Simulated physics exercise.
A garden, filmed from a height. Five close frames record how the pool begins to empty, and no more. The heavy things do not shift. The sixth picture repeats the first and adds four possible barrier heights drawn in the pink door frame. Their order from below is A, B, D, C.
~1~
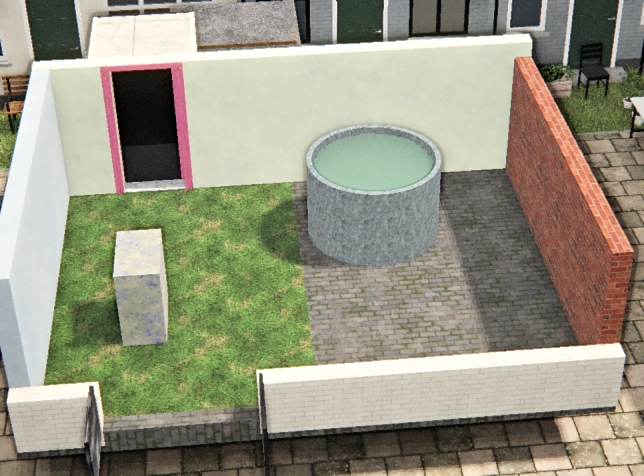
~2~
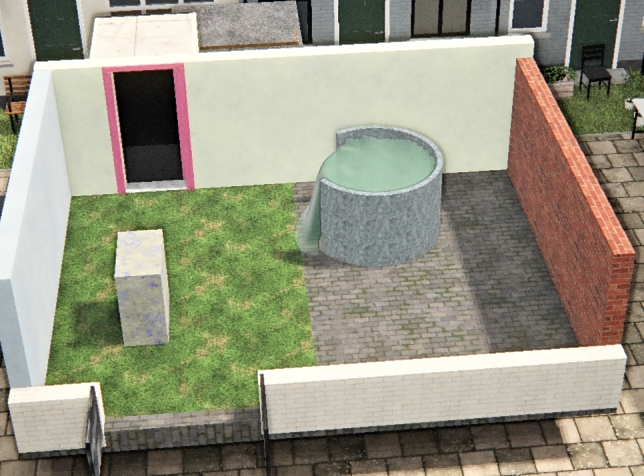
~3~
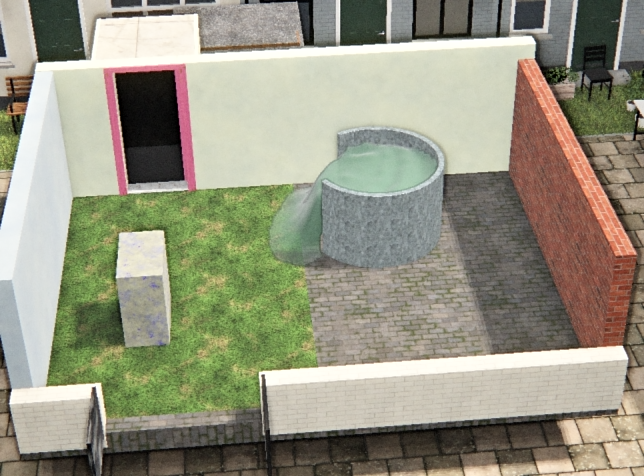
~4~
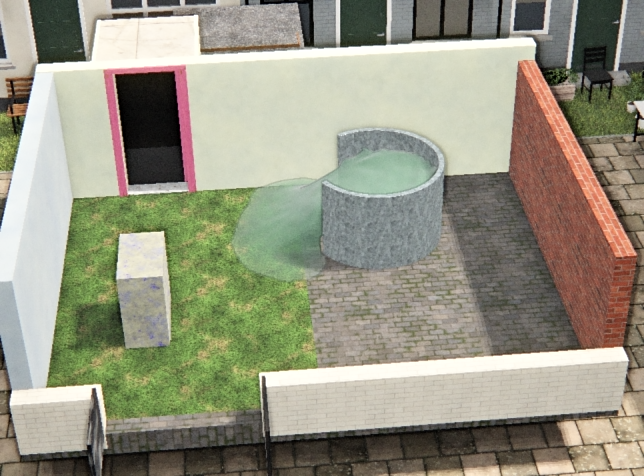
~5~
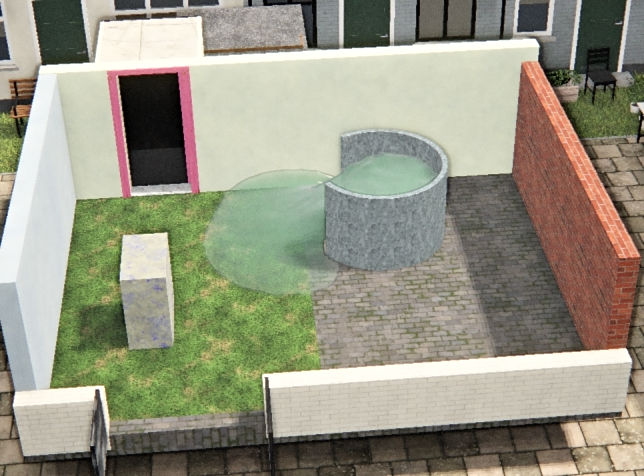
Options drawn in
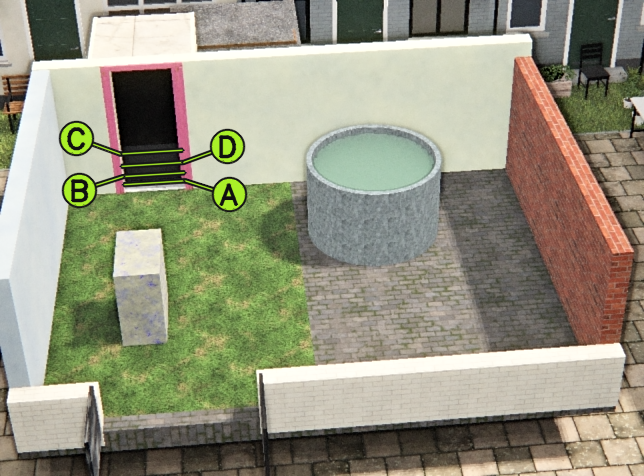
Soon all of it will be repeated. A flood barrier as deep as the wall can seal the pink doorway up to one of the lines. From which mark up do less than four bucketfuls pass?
The limit is B.
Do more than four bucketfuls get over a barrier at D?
No, that is safe.
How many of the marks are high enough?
Three of them.
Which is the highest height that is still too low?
A it is.
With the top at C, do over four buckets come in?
No, not at all.
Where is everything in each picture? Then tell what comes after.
Water in the pool at rest, its middle at (374, 163); foot of the pink doorway at (155, 190); open gate at (177, 373), in the first frame.
In the second frame, 1 % of the ground under water, visible out to (321, 235).
In the third frame, 4 % of the ground under water, visible out to (302, 261).
In the fourth frame, 9 % of the ground under water, visible out to (264, 187).
In the fifth frame, 14 % of the ground under water, visible out to (236, 279).
In lime, A at (154, 182); B at (153, 174); C at (151, 152); D at (152, 164); from the bottom up A, B, D, C.
If A is chosen, about 8 bucketfuls get in.
If B is chosen, a splash gets over, under a bucket.
If C is chosen, nothing gets over.
If D is chosen, nothing gets over.
